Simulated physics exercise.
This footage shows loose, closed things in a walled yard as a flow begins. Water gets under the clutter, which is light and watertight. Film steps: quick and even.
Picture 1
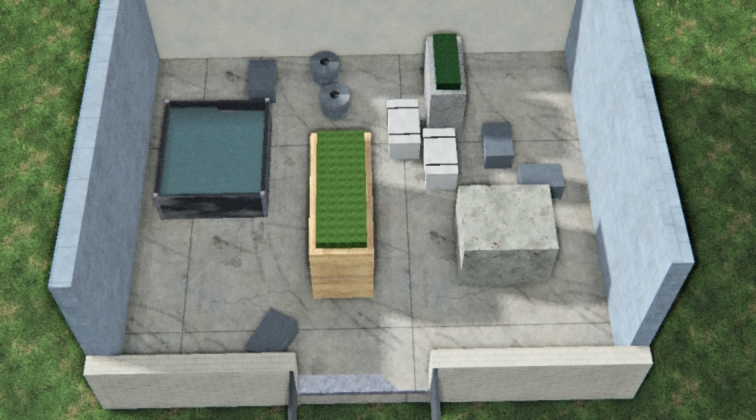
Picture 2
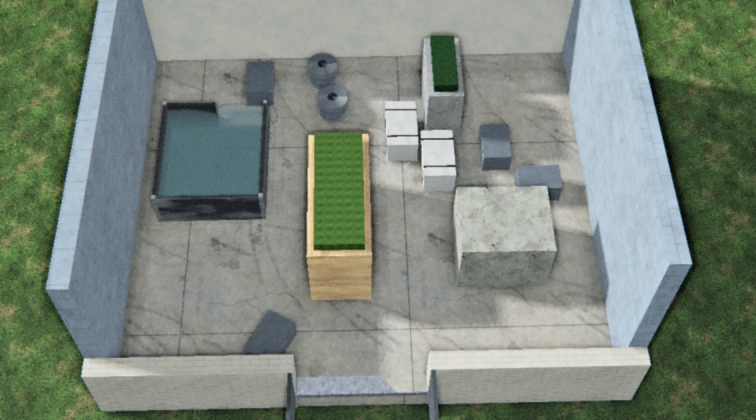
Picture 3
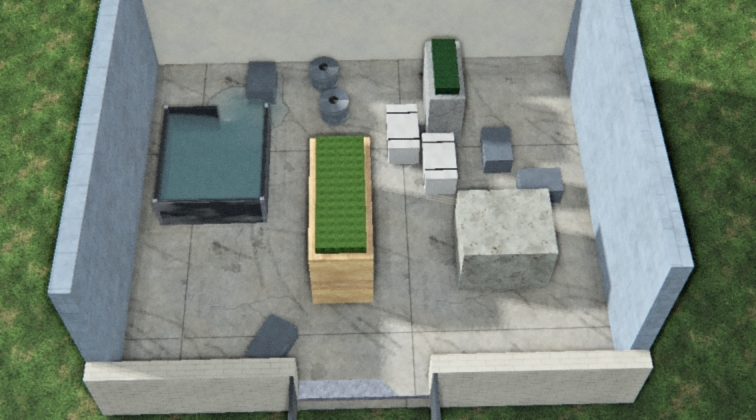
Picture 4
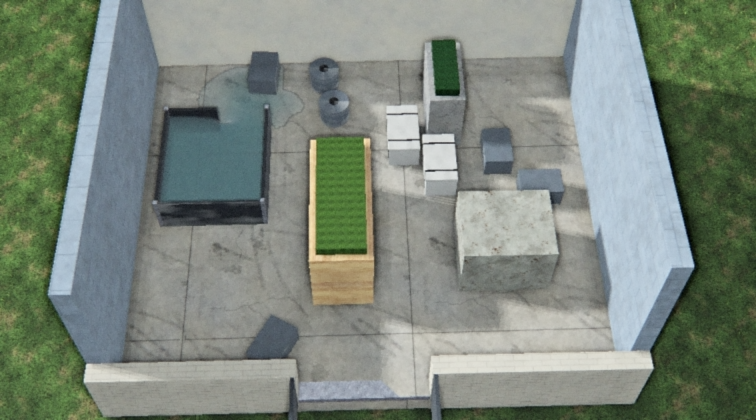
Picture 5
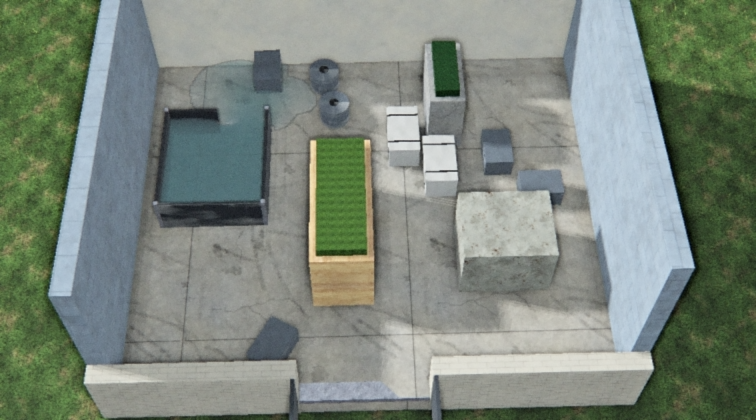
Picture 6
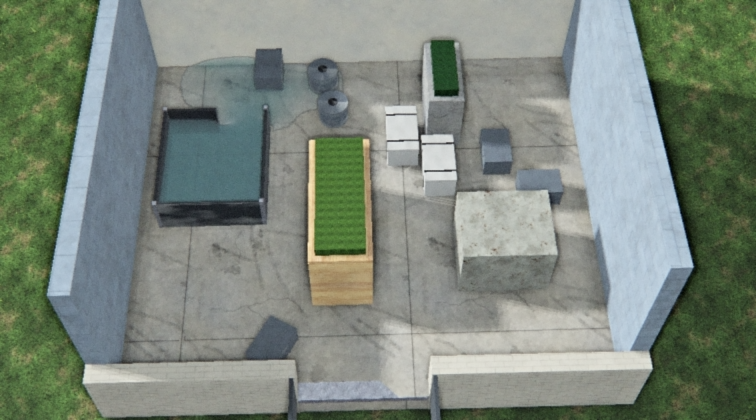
Water spreading from the back of a dark-walled pool across a walled concrete yard, nudging a grey crate slightly right.
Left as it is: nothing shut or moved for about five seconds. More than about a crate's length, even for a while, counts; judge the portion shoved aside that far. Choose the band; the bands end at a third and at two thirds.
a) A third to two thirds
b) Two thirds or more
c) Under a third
a.
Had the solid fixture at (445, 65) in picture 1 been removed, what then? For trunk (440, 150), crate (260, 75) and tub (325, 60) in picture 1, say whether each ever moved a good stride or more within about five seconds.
Item one never went far; item two was driven off; item three was driven off.
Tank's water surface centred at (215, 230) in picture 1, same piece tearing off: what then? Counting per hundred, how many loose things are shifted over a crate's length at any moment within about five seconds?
I'd put it at around 20 per cent.
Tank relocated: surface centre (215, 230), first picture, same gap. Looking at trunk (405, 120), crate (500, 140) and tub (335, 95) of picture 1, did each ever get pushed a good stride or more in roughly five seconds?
Item one not displaced far, item two not displaced far, item three travelled far enough.
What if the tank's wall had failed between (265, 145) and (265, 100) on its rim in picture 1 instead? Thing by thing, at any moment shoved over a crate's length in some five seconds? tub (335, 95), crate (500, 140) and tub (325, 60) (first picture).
Went past that, went past that, went past that.
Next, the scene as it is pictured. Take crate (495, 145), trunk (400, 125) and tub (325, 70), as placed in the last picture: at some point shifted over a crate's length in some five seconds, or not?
Per object, same order: Less than that / the full distance / the full distance.
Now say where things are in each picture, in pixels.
A crate at (262, 75), on the bottom; a tub at (335, 95) rests on the ground; 0 of 8 have shifted, in the first frame.
A crate at (260, 76) rests on the ground; a tub at (333, 97) rests on the ground; 0 of 8 have shifted, in the second frame.
A crate at (261, 76) rests on the ground, close to its start; a tub at (334, 100) rests on the ground; 1 of 8 have shifted, in the third frame.
A crate at (263, 66), on the bottom, close to its start; a tub at (334, 101), on the bottom; 1 of 8 have shifted, in the fourth frame.
A crate at (267, 65) rests on the ground, a stride from its start; a tub at (334, 102), on the bottom; 1 of 8 have shifted, in the fifth frame.
A crate at (268, 63) rests on the ground, a stride from its start; a tub at (333, 102) rests on the ground; 1 of 8 have shifted, in the sixth frame.
A moment on, 0 of 8 are well off their spots; 1 afloat.
Next, 2 of 8 are well off their spots; 1 afloat.
Later, 2 of 8 are well off their spots; 2 afloat.
In the end, 3 of 8 are well off their spots, and 3 have been at some point; 2 afloat.
